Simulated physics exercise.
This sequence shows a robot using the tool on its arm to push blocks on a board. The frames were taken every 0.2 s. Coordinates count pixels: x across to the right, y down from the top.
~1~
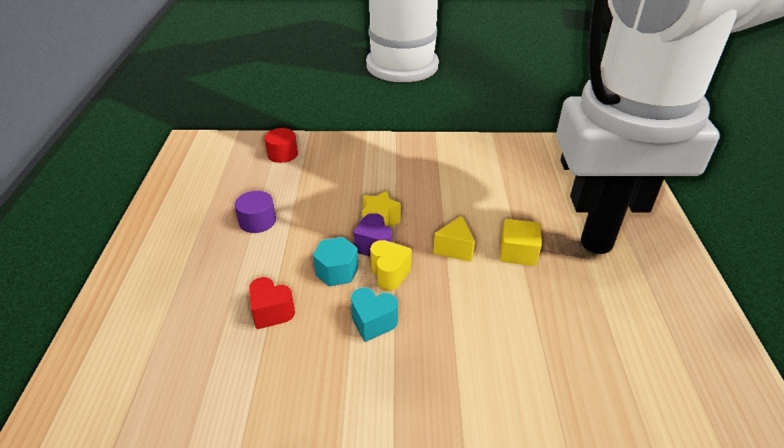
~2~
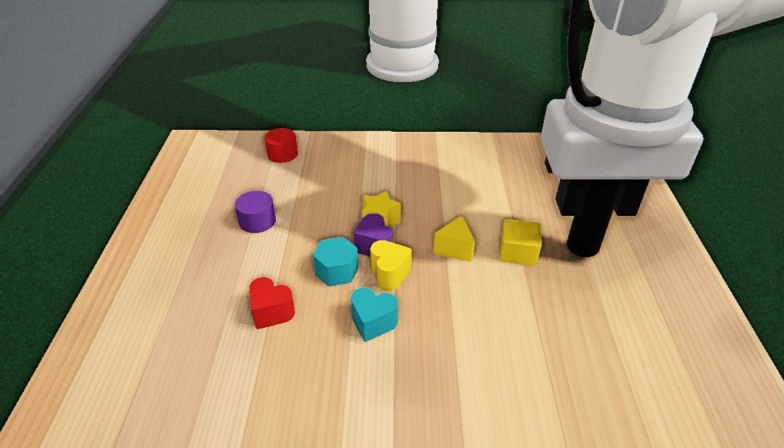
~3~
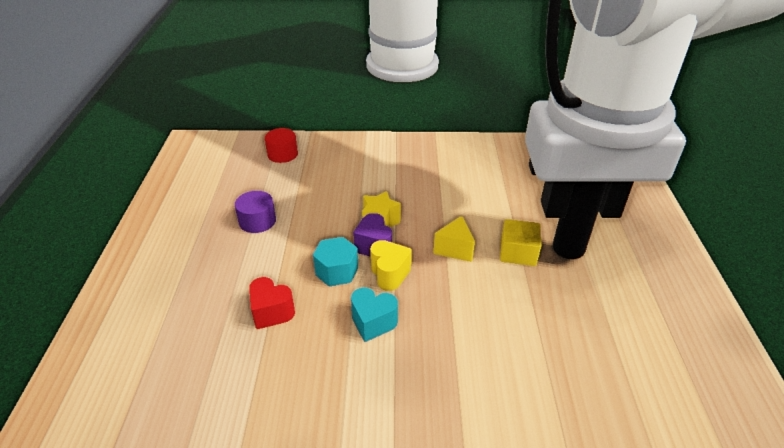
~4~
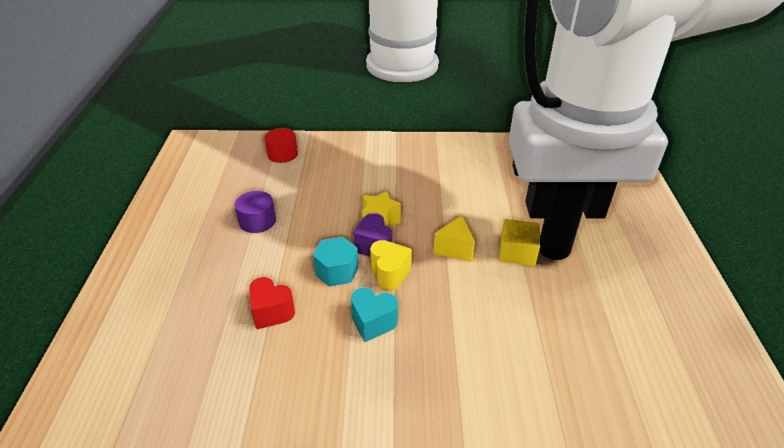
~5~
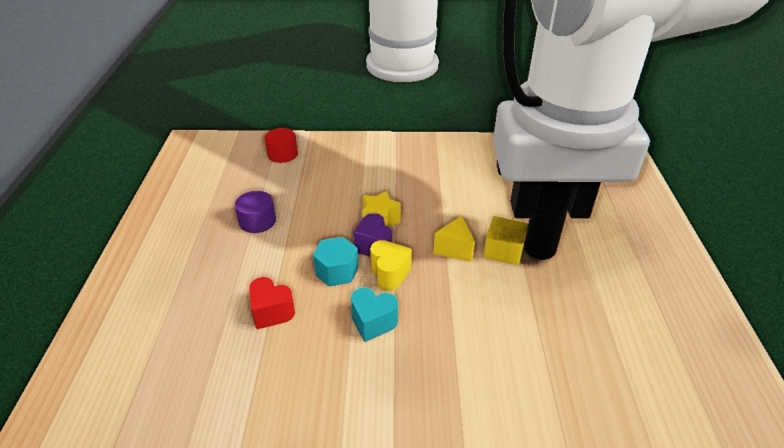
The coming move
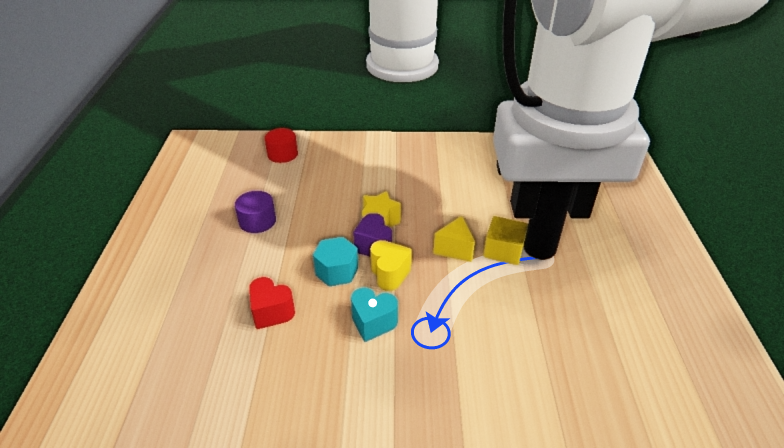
Robot arm moving left across a wooden board, its black tool nudging a yellow square block slightly toward a yellow triangular block.
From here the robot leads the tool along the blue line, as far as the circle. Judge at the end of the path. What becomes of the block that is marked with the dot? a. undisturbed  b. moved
The answer is a.
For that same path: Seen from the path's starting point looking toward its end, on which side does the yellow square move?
Slides right.
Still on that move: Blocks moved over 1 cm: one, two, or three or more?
A pair of blocks is moved.
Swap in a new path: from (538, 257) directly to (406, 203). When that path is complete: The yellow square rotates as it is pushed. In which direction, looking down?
It turns counter-clockwise.
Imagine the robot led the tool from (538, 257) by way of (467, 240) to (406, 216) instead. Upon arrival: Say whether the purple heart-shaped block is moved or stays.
Displaced, by a centimetre or more.
The line goes from (538, 257) via (489, 267) and (452, 292), ending at (431, 333); the dot is on the turquoise heart-shaped block.
On the path given first. One third of the way, tool at (490, 260); yellow triangular block at (440, 227), turned 15° anticlockwise; yellow square at (474, 226), turned 40° clockwise.
Two thirds of the way, tool at (453, 285); yellow triangular block at (440, 227), turned 15° anticlockwise; yellow square at (473, 226), turned 40° clockwise.
At the end, tool at (431, 325); turquoise heart-shaped block unmoved; yellow triangular block at (440, 227), turned 15° anticlockwise; yellow square at (473, 226), turned 40° clockwise.
